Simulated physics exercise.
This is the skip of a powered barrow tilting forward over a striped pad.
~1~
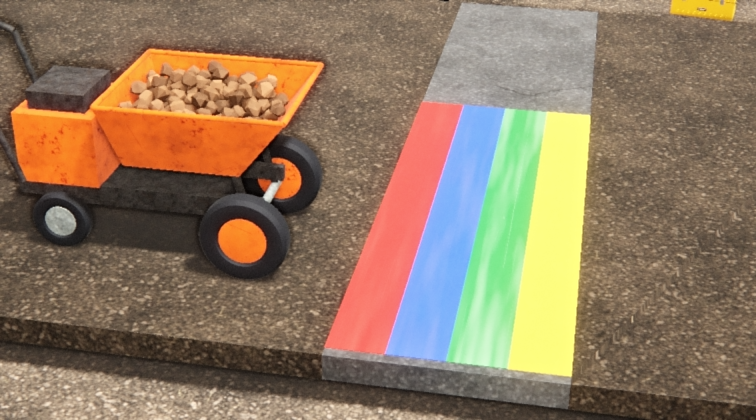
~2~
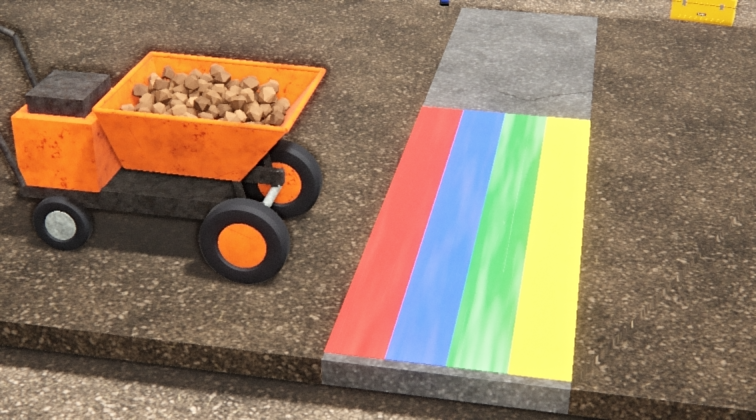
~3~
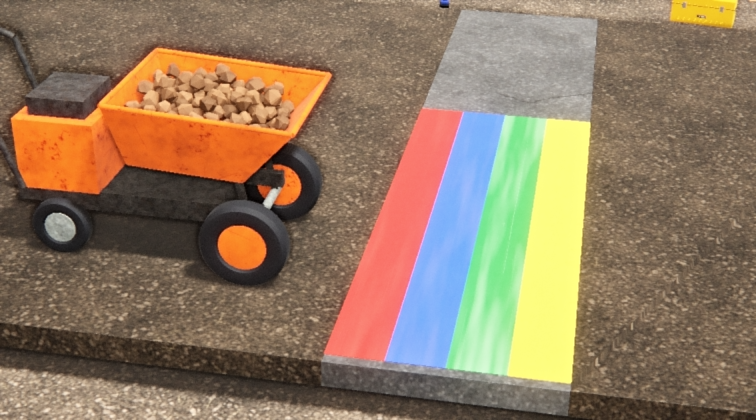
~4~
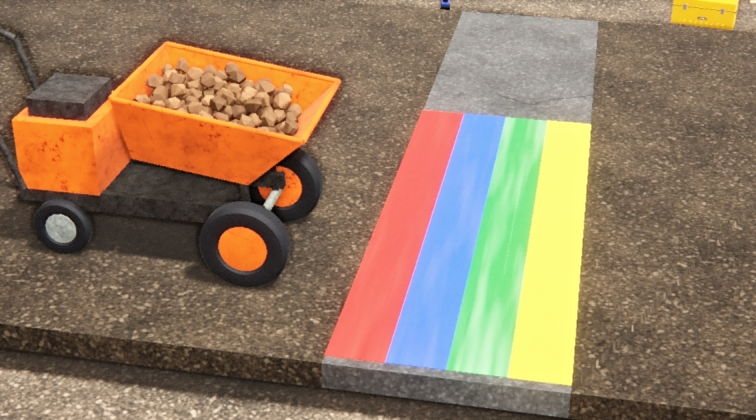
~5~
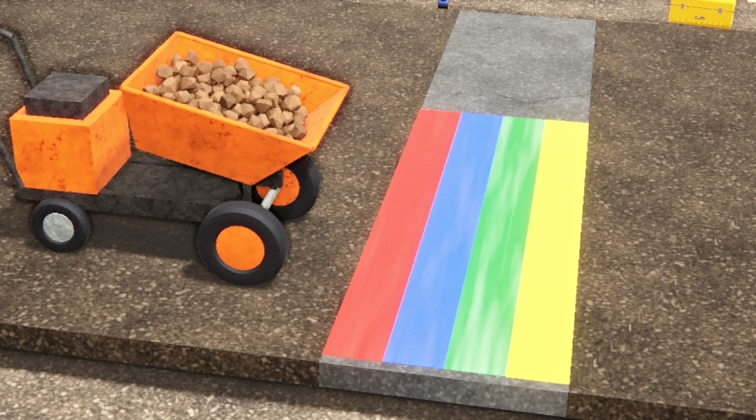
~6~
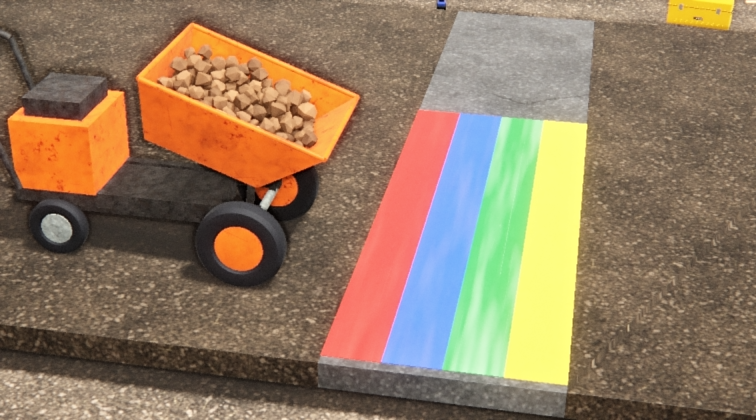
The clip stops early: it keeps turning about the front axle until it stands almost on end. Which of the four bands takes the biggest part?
The heap favours the blue strip.
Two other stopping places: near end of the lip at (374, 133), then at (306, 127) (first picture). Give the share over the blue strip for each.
About 0 and 30 per cent.
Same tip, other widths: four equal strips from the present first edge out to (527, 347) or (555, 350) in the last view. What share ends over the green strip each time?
The first gives 20 %, the second 20 %.
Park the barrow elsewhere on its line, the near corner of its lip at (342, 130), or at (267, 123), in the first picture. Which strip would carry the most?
The first try: The strip in green. The second: The blue one.
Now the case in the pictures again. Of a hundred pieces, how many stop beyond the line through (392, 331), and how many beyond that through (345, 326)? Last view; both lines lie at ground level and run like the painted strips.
The first gives 60 %, the second 70 %.
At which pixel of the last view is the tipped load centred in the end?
Around (450, 262).
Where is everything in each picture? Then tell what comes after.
The first picture shows lip of the skip near (283, 125), level; top of the load near (208, 94), clay clods; red strip near (367, 316); blue strip near (425, 322); green strip near (484, 329); yellow strip near (544, 336).
The second picture shows lip of the skip near (285, 130), level; top of the load near (210, 98).
The third picture shows lip of the skip near (292, 135), tipped barely; top of the load near (185, 99).
The fourth picture shows lip of the skip near (302, 142), tipped a little; top of the load near (195, 96).
The fifth picture shows lip of the skip near (312, 149), tipped a little; top of the load near (194, 89).
The sixth picture shows lip of the skip near (324, 159), tipped clearly; top of the load near (207, 85); red strip near (363, 324); blue strip near (421, 330); green strip near (480, 337); yellow strip near (540, 344).
Shortly afterwards, skip tipped steeply; the whole lot in the skip.
Next, skip tipped right over; near two thirds in the skip; a little over the red strip; near a quarter over the blue strip; only a few over the green strip; only a few falling.
Some moments later, skip tipped right over; near a quarter in the skip; a little over the red strip; near a third over the blue strip; near a quarter over the green strip; a little over the yellow strip; only a few off the paint.
In the end, skip tipped right over; near a quarter in the skip; a little over the red strip; near a third over the blue strip; a little over the green strip; a little over the yellow strip; only a few off the paint.
